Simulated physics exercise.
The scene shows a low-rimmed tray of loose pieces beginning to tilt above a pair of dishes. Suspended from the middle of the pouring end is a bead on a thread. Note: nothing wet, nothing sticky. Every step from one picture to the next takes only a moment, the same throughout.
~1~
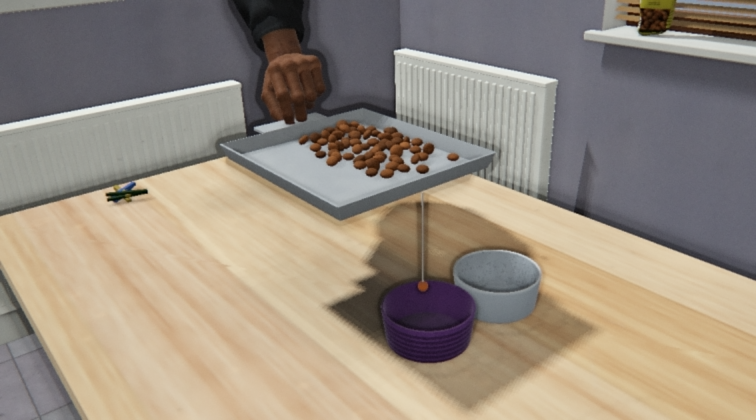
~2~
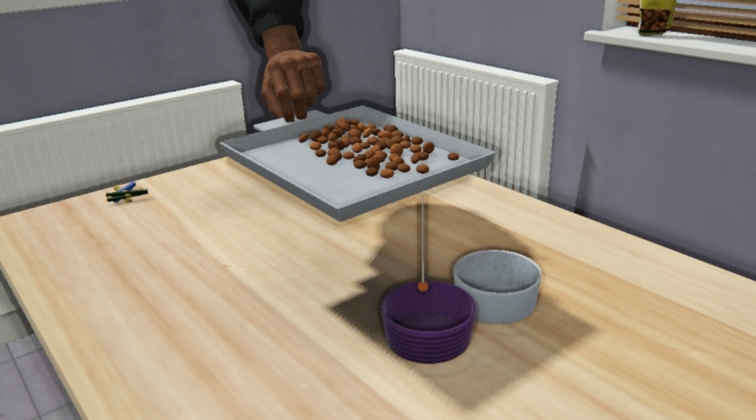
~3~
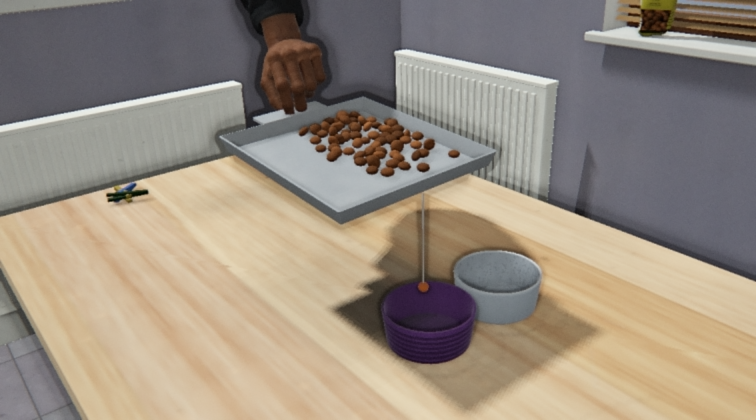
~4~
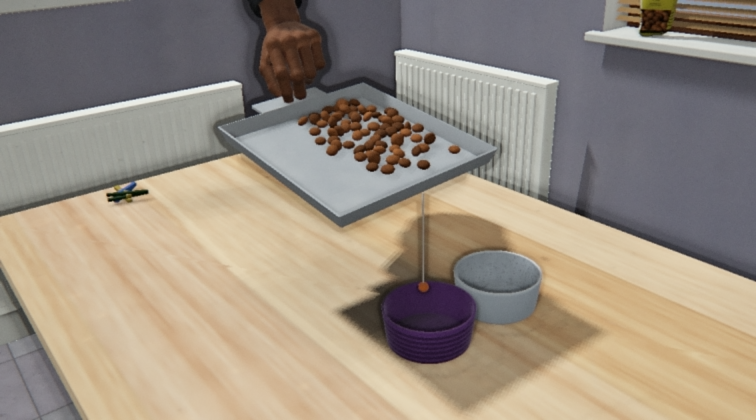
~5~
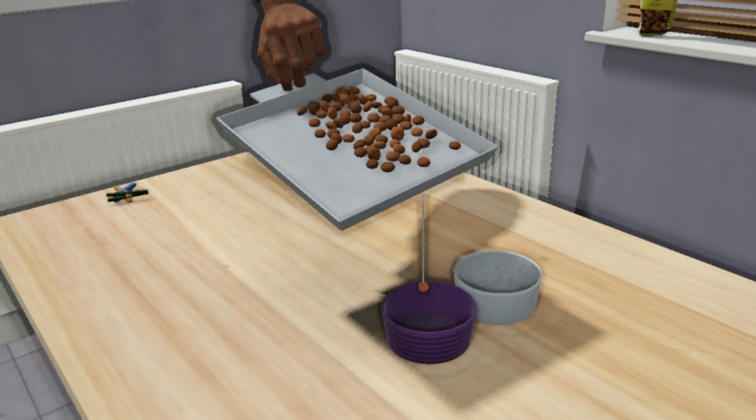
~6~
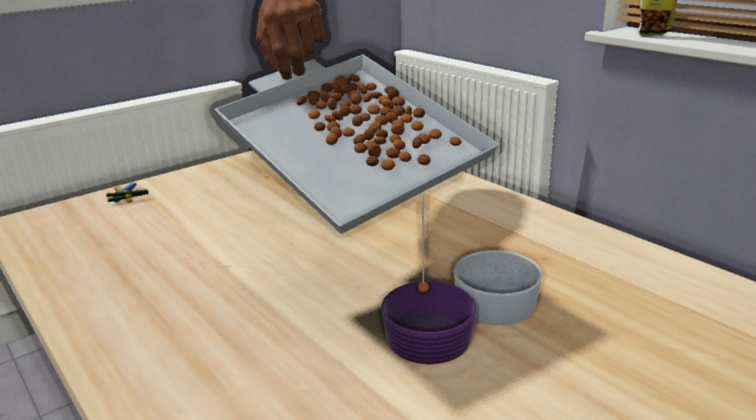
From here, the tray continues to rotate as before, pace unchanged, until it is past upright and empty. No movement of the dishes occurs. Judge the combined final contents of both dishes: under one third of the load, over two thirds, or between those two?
Judged together: Under one third.
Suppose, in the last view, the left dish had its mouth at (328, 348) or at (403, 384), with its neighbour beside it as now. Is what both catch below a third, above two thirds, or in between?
At the first spot I'd expect over two thirds, and at the second spot less than a third.
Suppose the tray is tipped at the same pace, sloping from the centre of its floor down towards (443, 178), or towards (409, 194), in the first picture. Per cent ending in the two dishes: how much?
Lab note: Try one about 90 %, try two about 40 %.
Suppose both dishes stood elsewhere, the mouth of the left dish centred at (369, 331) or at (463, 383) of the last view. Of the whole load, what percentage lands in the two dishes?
First try: Roughly 80 per cent; second try: Roughly 0 per cent.
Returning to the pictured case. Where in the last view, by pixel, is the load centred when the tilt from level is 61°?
I'd put the middle of the pieces at roughly (370, 208).
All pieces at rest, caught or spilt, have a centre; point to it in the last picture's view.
At about (367, 379).
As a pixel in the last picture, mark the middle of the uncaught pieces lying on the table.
Its middle is at roughly (361, 385).
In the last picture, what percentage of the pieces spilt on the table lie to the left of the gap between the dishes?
Estimate: About 100 per cent.
Soon after the last picture, tray tipped steeply; most on the tray; a small part in the air.
A little later, tray tipped right over; a small part on the tray; a small part in the left dish; about half outside both; about a quarter in the air.
Later still, tray tipped past a quarter turn; a small part in the left dish; most outside both.
At rest, tray tipped past a quarter turn; a small part in the left dish; none in the right dish; most outside both.
